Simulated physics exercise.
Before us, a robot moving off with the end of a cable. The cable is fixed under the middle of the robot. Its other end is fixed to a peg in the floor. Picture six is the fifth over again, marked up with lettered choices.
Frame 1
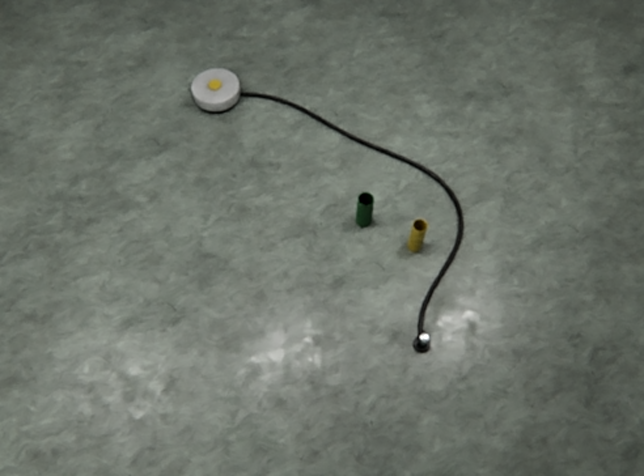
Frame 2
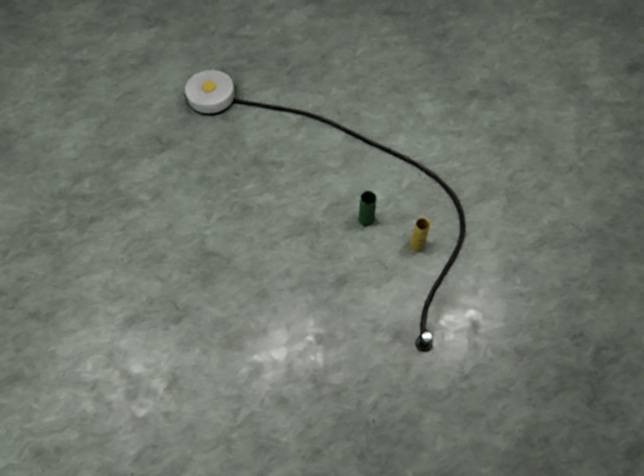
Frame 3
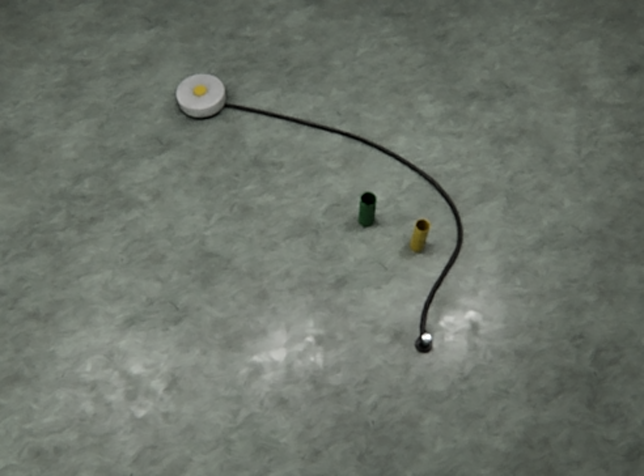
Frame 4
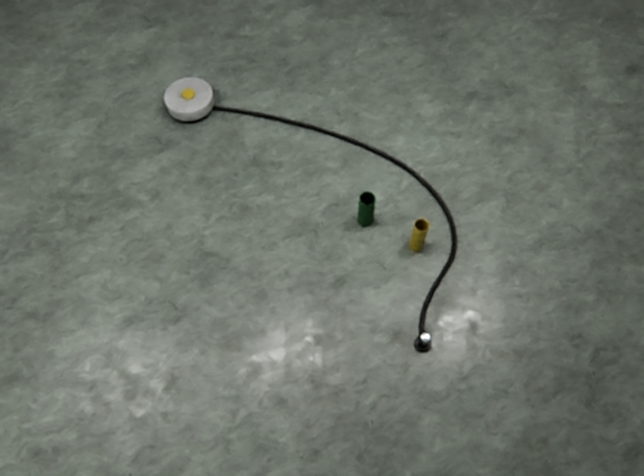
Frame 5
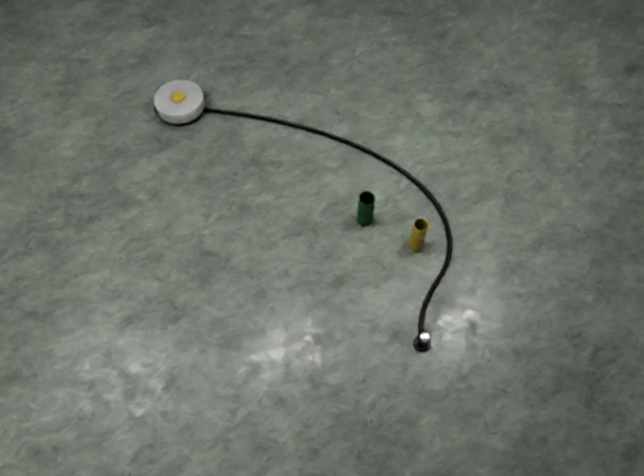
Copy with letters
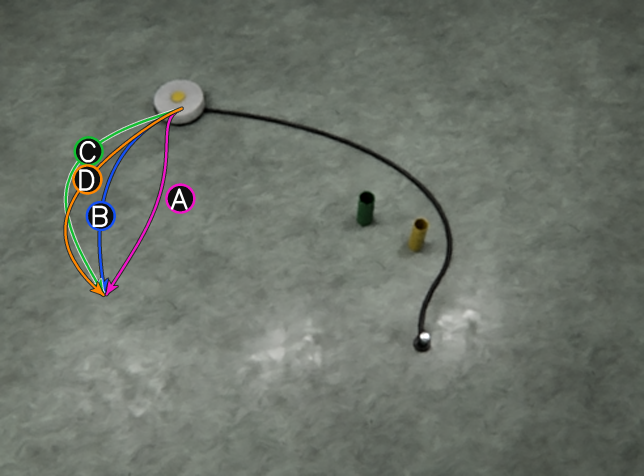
A round white robot with a yellow dot edging left, drawing a curved black cable closer to a small yellow post.
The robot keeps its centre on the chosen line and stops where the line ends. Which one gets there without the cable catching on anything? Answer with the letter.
A is the clean one.
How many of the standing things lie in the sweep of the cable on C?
It sweeps two.
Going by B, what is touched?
The yellow post.
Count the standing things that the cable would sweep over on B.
In all, one.
On the marked copy, A from (182, 109) via (160, 193) to (107, 294); B from (182, 109) via (108, 184) to (105, 292); C from (182, 109) via (71, 174) to (103, 293); D from (182, 109) via (80, 189) to (104, 295).
Taking A. A third of the way, robot (163, 165), middle of the cable (376, 161).
Two thirds of the way, robot (135, 239), middle of the cable (358, 177).
When it is over, robot (102, 292), middle of the cable (330, 201); nothing has been touched.
As for the rest, B meets the yellow post; C meets the yellow post and green post; D meets the yellow post and green post.
